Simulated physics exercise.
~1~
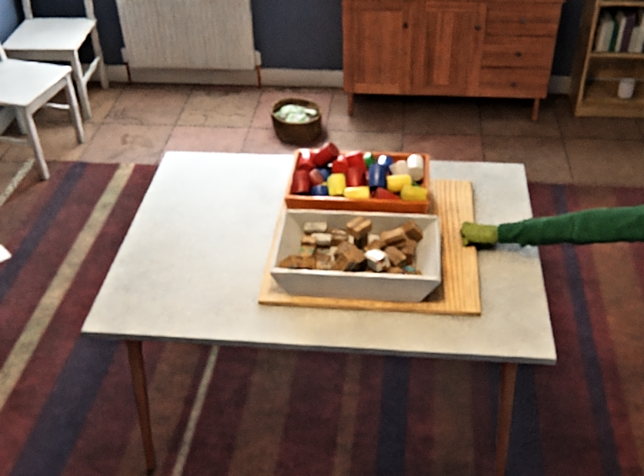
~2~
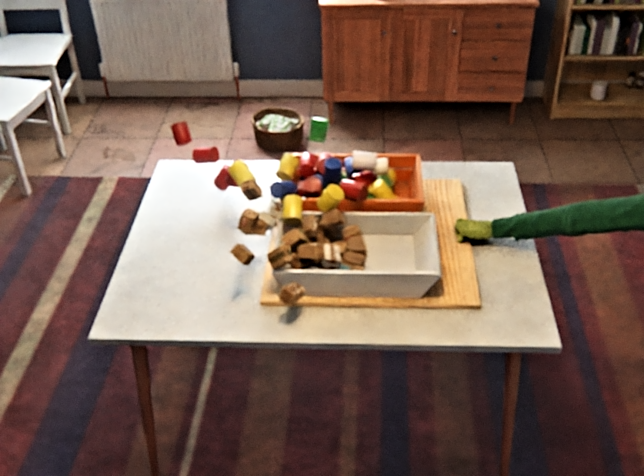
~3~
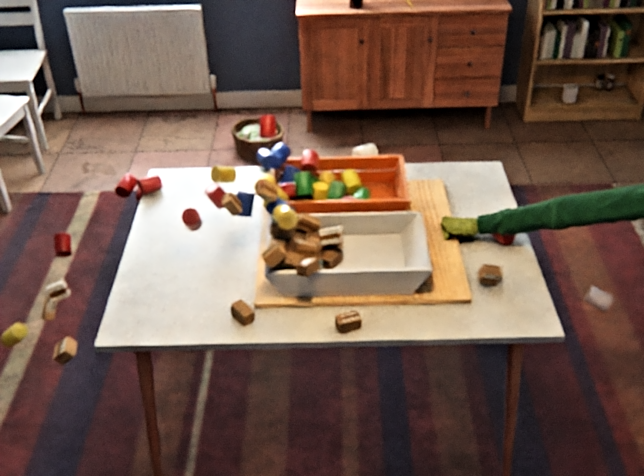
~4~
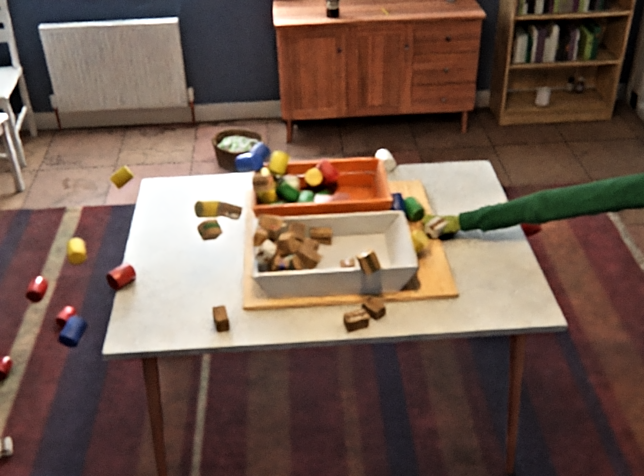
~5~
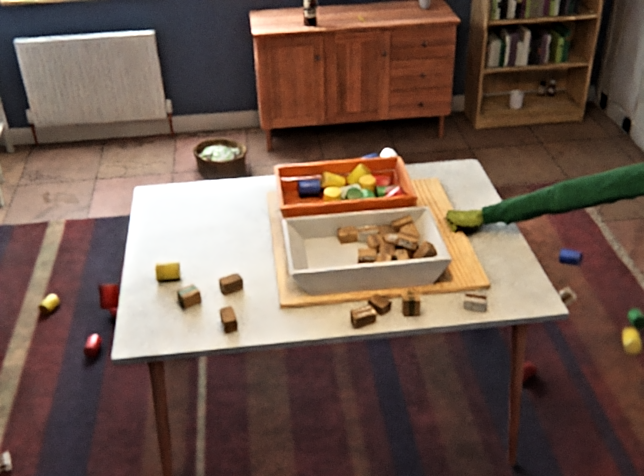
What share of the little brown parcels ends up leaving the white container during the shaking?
More than one in six of the little parcels go out of the white container, and several of them can be seen lying on the tabletop around it.
